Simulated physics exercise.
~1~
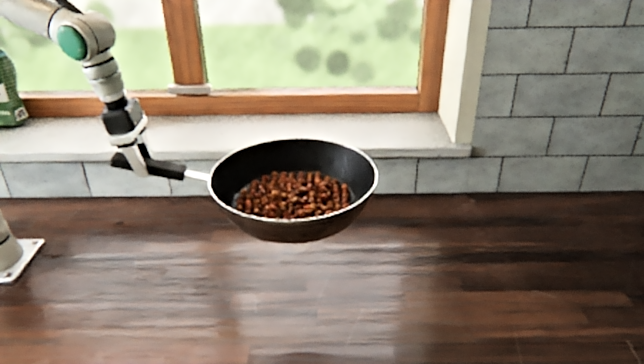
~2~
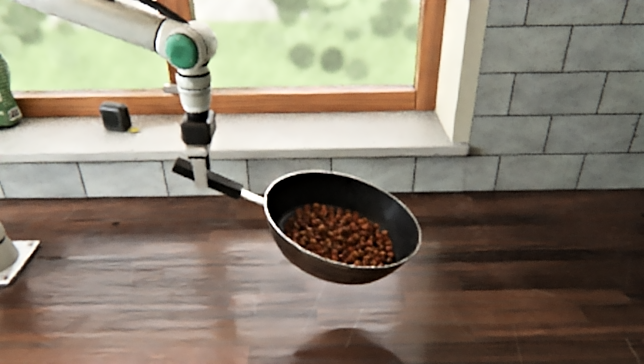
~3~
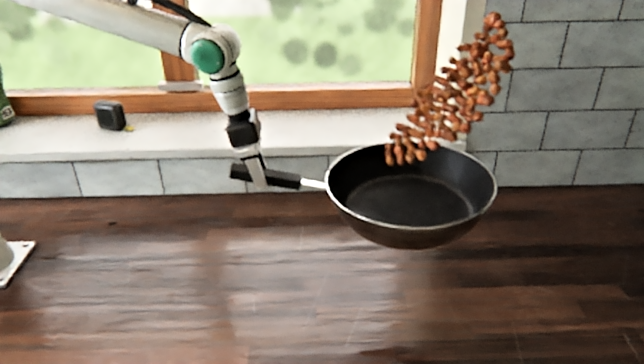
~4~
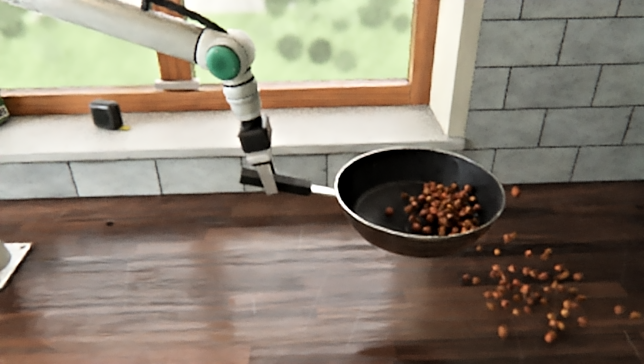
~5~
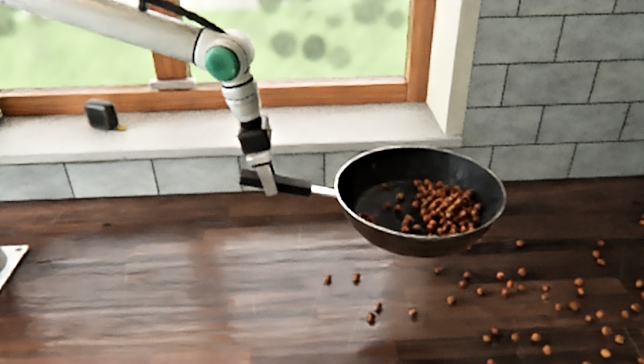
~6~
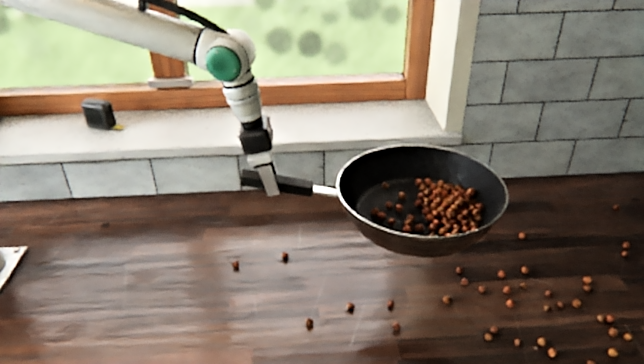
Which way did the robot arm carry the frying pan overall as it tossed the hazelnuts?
The robot arm carried the frying pan to the right.
Above a dark wooden counter by a window, a robot arm swung a frying pan of hazelnuts down and to the right, then flipped them into the air; some landed back in the pan, while many others scattered across the counter.
